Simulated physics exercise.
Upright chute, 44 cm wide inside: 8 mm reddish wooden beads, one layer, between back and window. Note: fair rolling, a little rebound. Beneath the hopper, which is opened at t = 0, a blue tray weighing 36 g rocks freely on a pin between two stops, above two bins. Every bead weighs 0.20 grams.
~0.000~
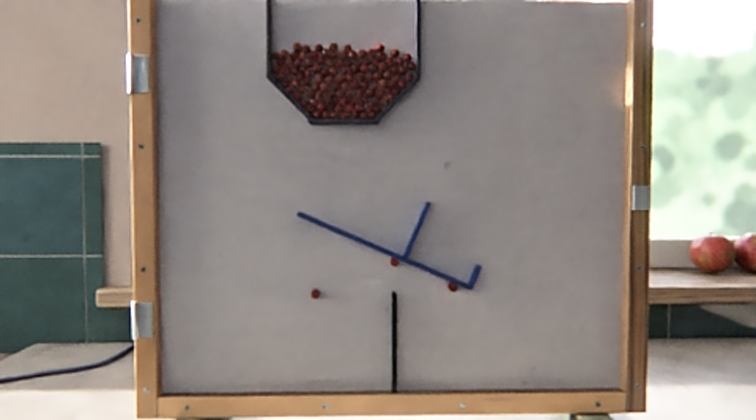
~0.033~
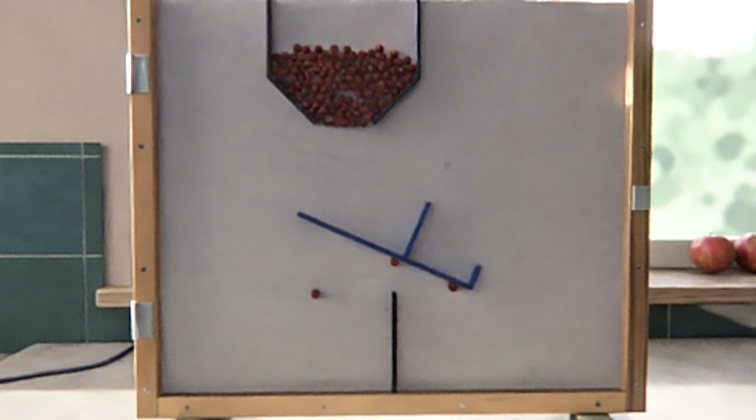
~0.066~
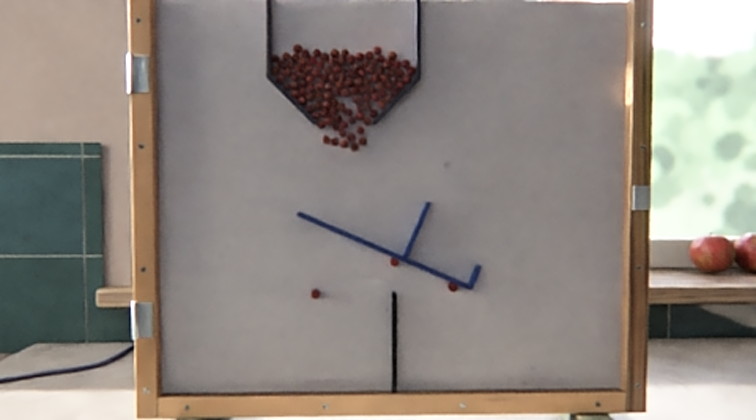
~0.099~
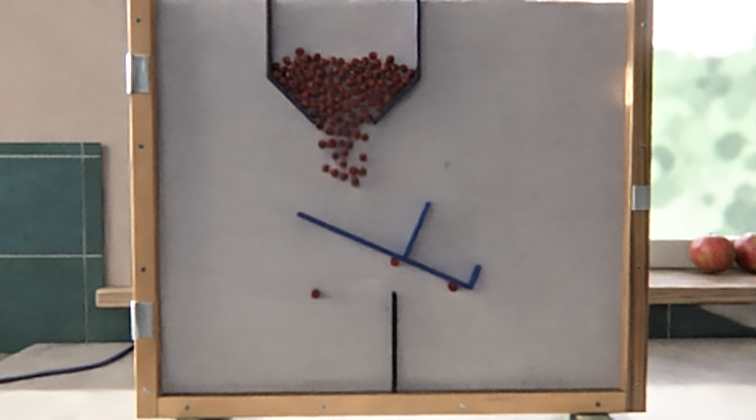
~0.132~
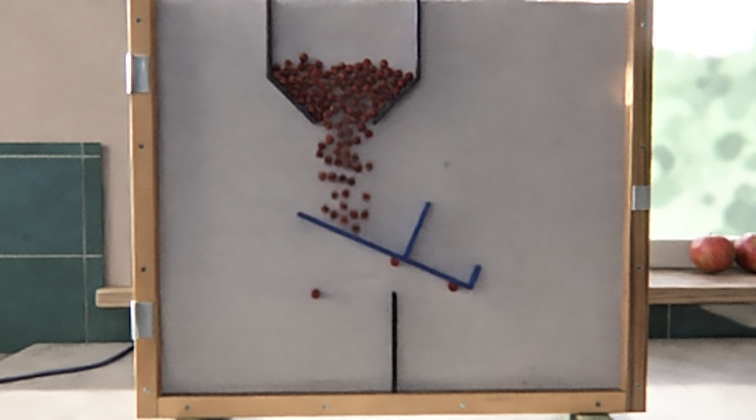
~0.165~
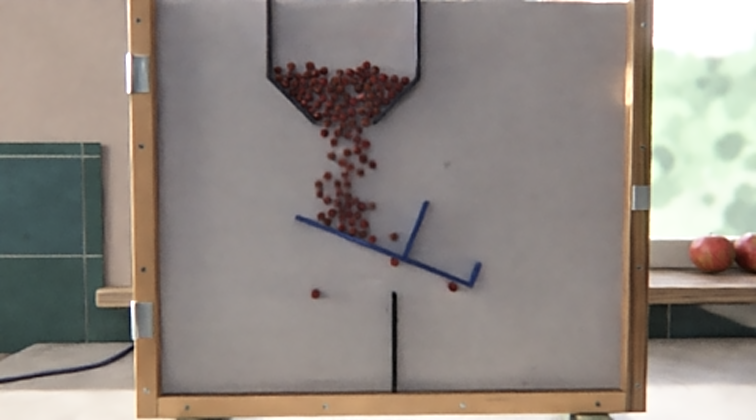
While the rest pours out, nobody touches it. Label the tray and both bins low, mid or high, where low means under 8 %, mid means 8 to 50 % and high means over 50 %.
Left bin - high. Right bin - low. Tray - low.
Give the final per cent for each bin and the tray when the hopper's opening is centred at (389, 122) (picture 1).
Final per cent - left bin: 85, right bin: 0, tray: 15.
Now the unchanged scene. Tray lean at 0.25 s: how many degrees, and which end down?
Tilt: Approx. 5°; low end: Right.
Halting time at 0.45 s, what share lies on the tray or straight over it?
Share: Near 55 %.
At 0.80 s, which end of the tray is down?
Left.
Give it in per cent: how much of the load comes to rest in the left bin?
I'd put it at close to 100 per cent.
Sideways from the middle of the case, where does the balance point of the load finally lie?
On average the load ends up close to 15 cm to the left of the middle.
After 0.25 s, 70 % have left the hopper; tray right end down 4°; on or over it 65 %, past it to the left 0 %, to the right 0 %.
After 0.80 s, 100 % have left the hopper; tray left end down 22°; on or over it 10 %, past it to the left 90 %, to the right 0 %.
All still by 1.7 s, left bin 100 %, right bin 0 %, tray 0 %; tray left end down 22°.
